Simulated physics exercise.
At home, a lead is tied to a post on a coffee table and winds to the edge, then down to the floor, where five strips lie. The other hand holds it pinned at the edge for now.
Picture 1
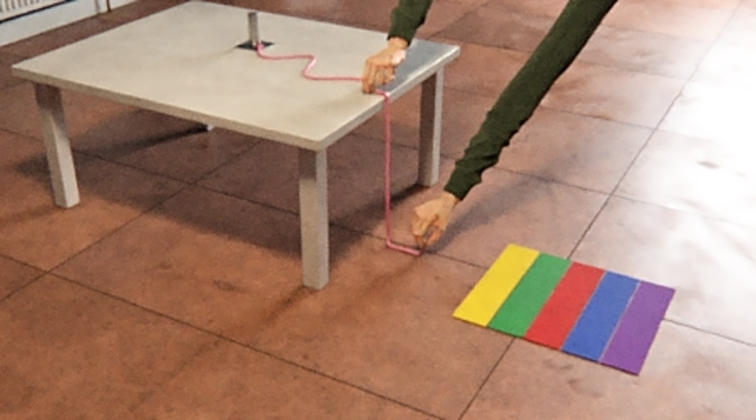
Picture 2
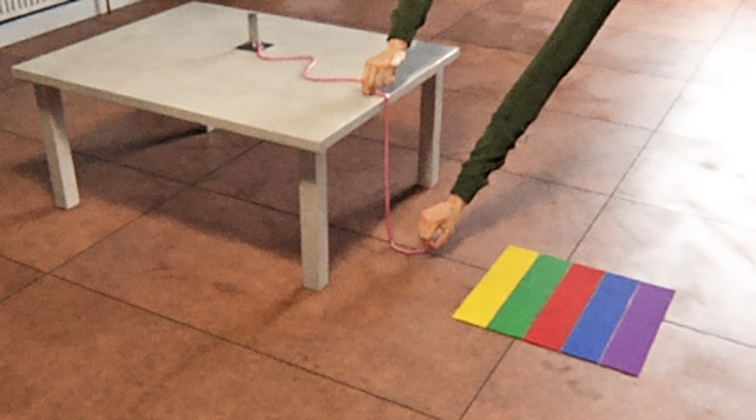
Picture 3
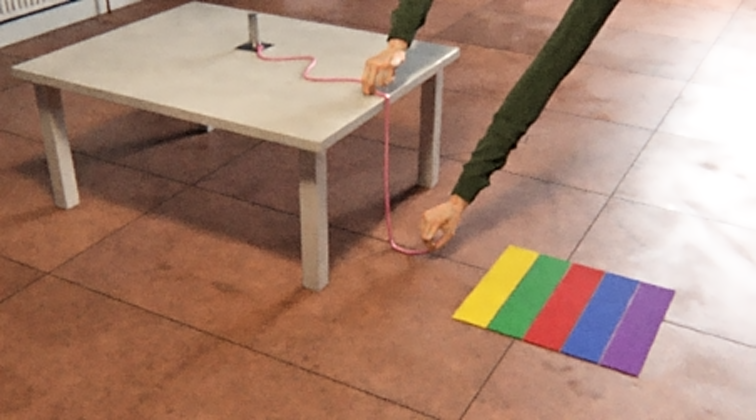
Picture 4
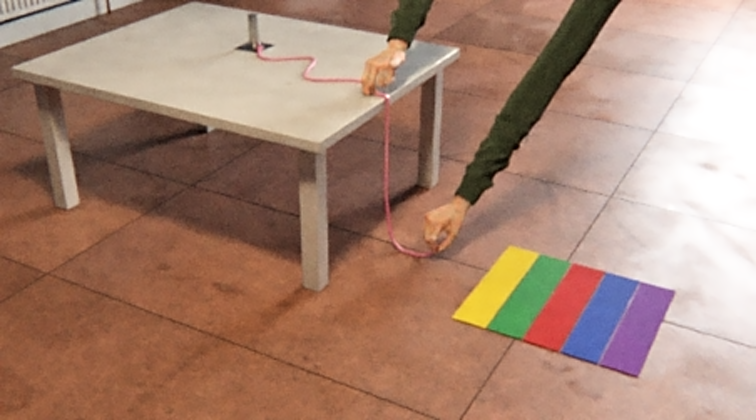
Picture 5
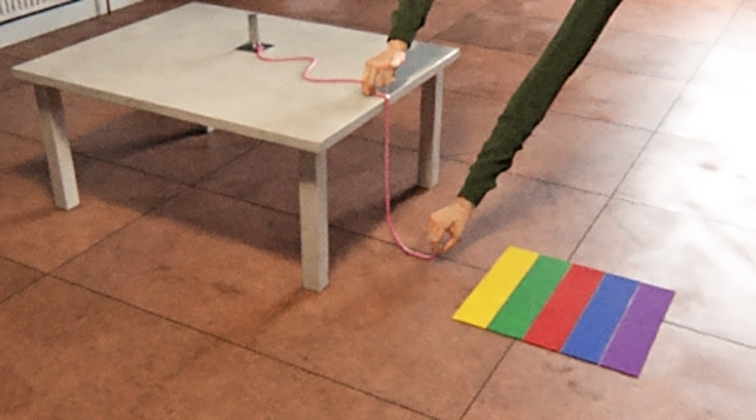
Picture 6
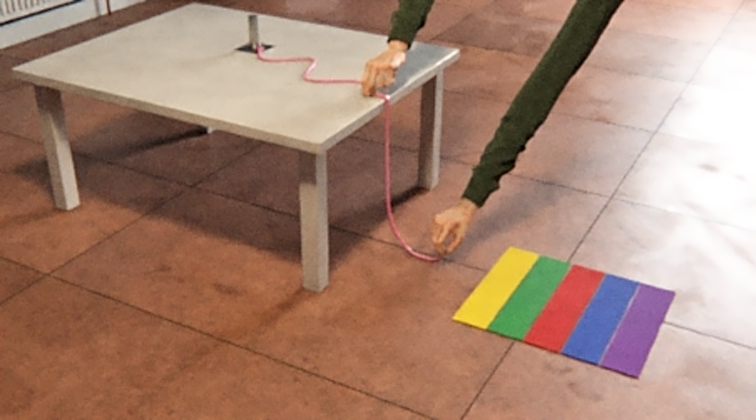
In the video, one hand pins a pink cord at the edge of a low table while the other, near the floor, draws the cord's lower end slightly right, toward a mat of five coloured strips.
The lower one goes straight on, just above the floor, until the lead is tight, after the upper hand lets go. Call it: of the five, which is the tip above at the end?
The blue strip.
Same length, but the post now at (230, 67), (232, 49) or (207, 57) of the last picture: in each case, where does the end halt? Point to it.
First try about (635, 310), second about (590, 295), third about (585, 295).
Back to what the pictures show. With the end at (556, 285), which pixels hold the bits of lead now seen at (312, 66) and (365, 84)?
Result - first point (339, 72), second point (401, 115).
Soon after, end near (556, 285); over red.
After that, end near (591, 295); over blue.
At the stop, end near (613, 301); over blue. The blue one.
